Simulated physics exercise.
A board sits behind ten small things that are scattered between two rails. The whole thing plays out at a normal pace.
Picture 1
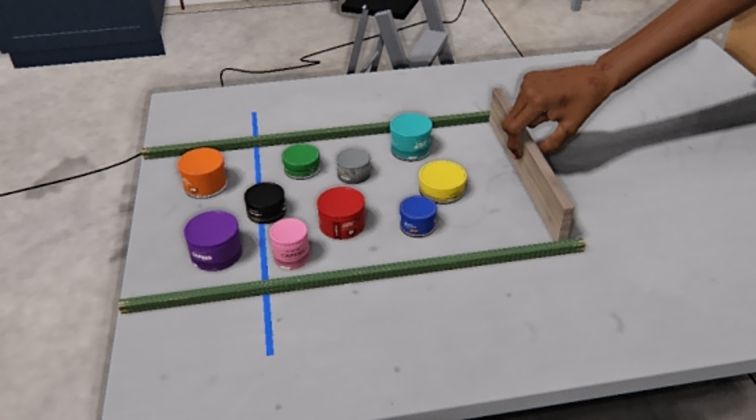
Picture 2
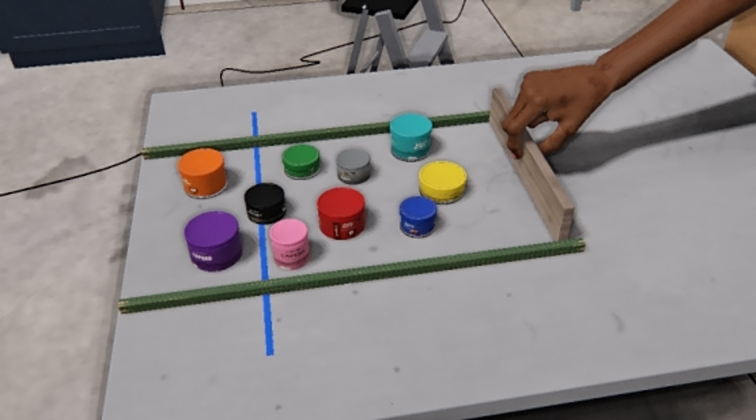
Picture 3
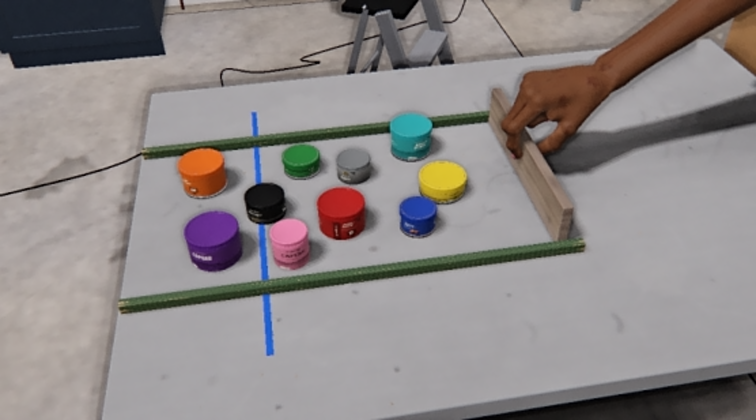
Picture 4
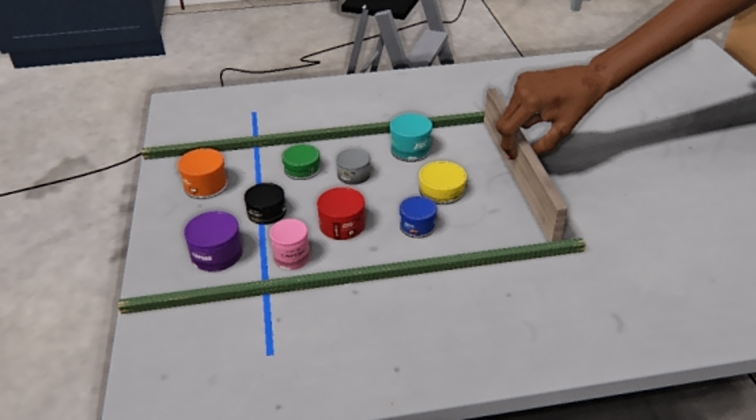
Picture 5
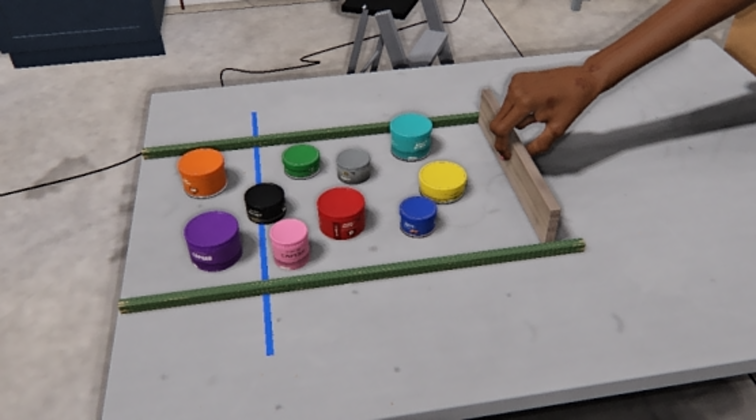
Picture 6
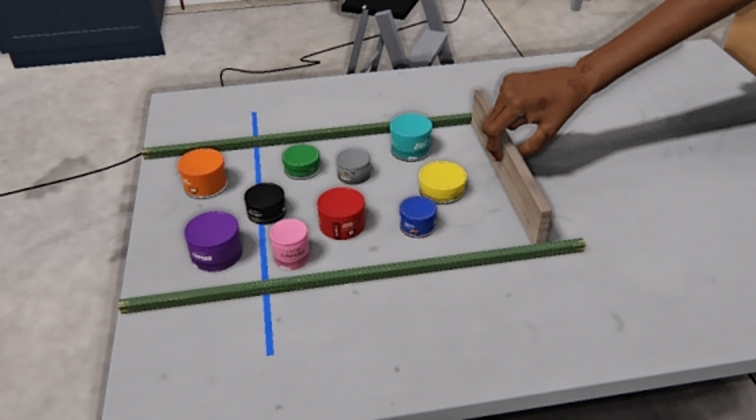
A wooden board, gripped by a hand at the right, rests behind ten colorful tubs scattered between two green rails, with blue tape crossing the table. The hand then slides the board slightly left, toward the turquoise, yellow and blue ones, while all the tubs stay in place.
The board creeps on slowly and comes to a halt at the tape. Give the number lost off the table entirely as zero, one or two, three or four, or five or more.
Drops: None.
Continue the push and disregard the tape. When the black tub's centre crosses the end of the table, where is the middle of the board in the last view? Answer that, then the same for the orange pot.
The middle would be close to (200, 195) and then close to (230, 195).
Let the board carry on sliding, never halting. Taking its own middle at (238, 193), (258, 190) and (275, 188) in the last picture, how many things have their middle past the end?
Respectively, 0, 0 and 0.
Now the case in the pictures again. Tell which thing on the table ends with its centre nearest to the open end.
Looks like the orange pot to me.
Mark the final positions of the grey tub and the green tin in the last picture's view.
Roughly (241, 180); the other one roughly (206, 179).
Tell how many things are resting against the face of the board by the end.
That number would be 5.
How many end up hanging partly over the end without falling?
0.
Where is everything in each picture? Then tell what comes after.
In the first frame, orange pot (203, 174); purple tub (214, 241); black tub (265, 203); board (526, 159); tape (260, 209).
In the second frame, purple tub (214, 241); turquoise tin (411, 138).
In the third frame, black tub (266, 204); pink tub (290, 245).
In the fourth frame, orange pot (203, 174); blue tin (418, 217).
In the fifth frame, purple tub (214, 241); red tub (342, 213).
In the sixth frame, orange pot (203, 174); purple tub (214, 241); black tub (266, 204); board (506, 161); tape (260, 209).
Early on, none off yet; orange pot at rest near (203, 174); purple tub at rest near (214, 241); black tub at rest near (266, 204).
Finally, the number that fall off is zero.
